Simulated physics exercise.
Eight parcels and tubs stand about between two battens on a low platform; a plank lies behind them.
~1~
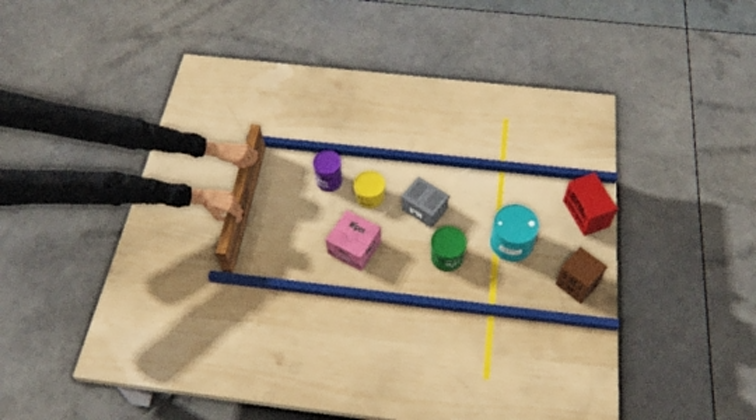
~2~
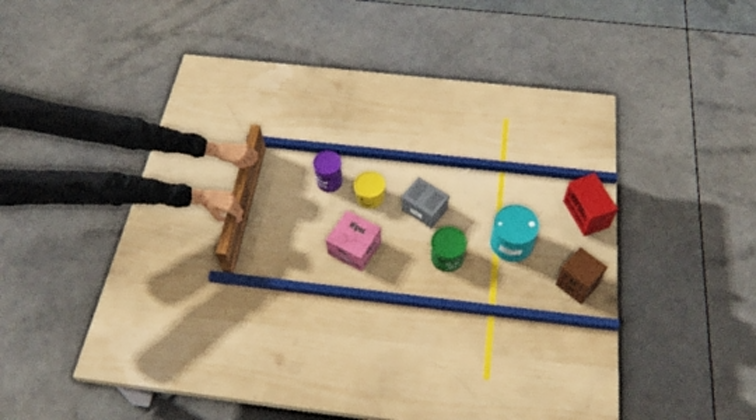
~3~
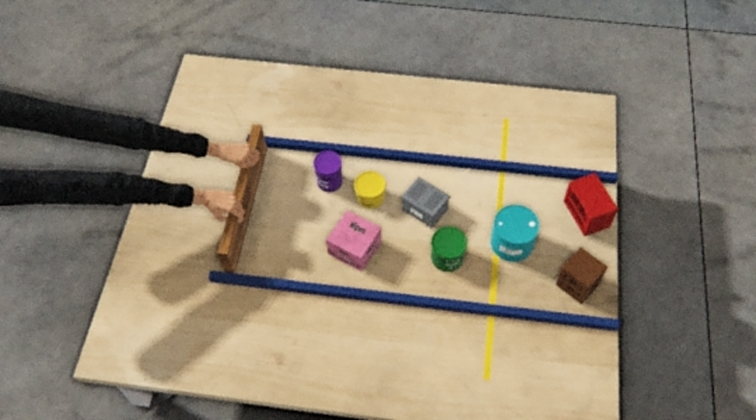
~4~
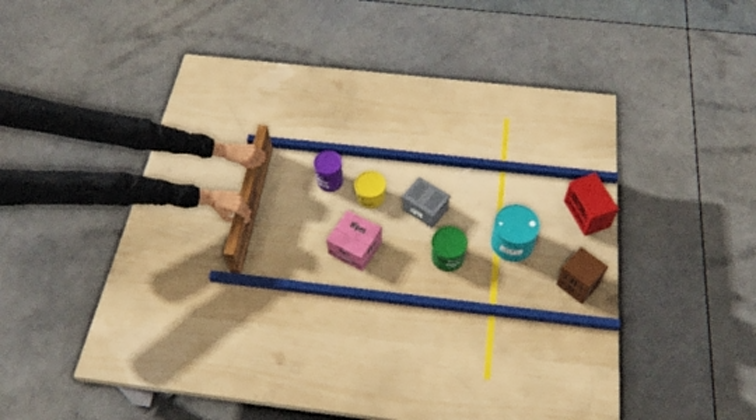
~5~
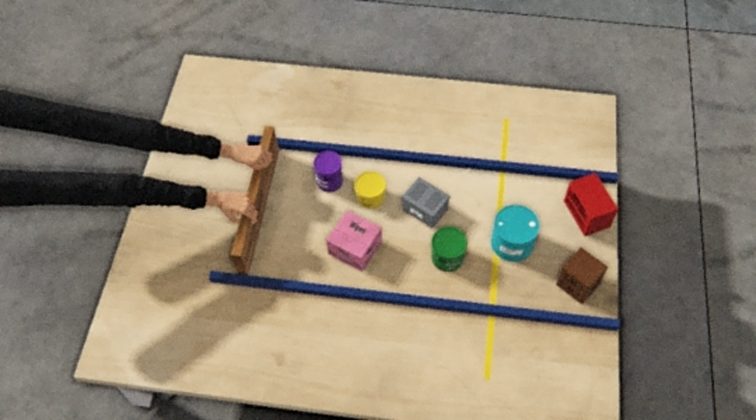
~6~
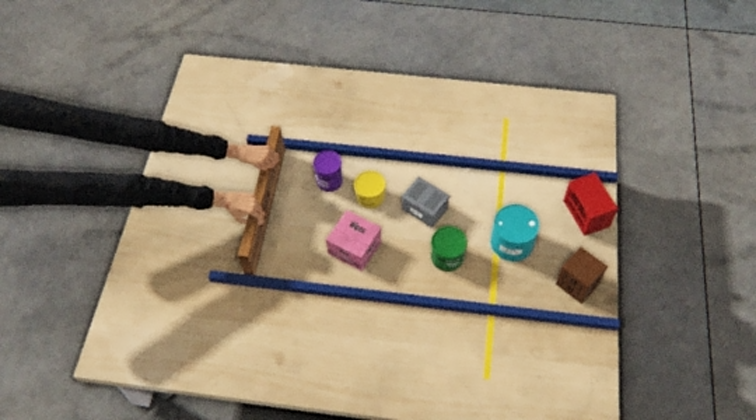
A brown wooden plank, held by two bare hands in dark sleeves, lies across the left of a pale wooden platform on a grey floor, seen from above by a still camera. Between two blue battens stand purple and yellow tubs, pink and grey boxes, green and turquoise tubs, and red and brown crates at right. The hands slide the plank slightly rightward, touching nothing else.
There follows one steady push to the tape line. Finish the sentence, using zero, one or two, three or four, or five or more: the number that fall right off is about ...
The number that fall right off is about zero.
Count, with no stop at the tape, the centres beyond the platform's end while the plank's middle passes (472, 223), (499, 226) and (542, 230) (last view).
First 0, next 0, last 2.
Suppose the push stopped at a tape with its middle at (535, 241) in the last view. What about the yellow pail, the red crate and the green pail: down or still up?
Check: The yellow pail remains in place; the red crate remains in place; the green pail remains in place.
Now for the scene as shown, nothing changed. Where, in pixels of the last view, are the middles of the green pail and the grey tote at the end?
The green pail settles near (556, 265); as for the grey tote, near (553, 222).
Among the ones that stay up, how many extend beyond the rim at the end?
Expected count: 0.
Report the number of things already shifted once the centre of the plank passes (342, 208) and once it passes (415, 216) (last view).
First position 3; second position 5.
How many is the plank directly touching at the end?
The count in contact is 3.
Early on, none off yet; red crate at rest near (590, 204); brown crate at rest near (581, 276); turquoise canister at rest near (514, 233).
A while later, none off yet; red crate at rest near (590, 204); brown crate at rest near (581, 276); turquoise canister travelled about its own width near (543, 239).
Finally, the number that fall off is zero.
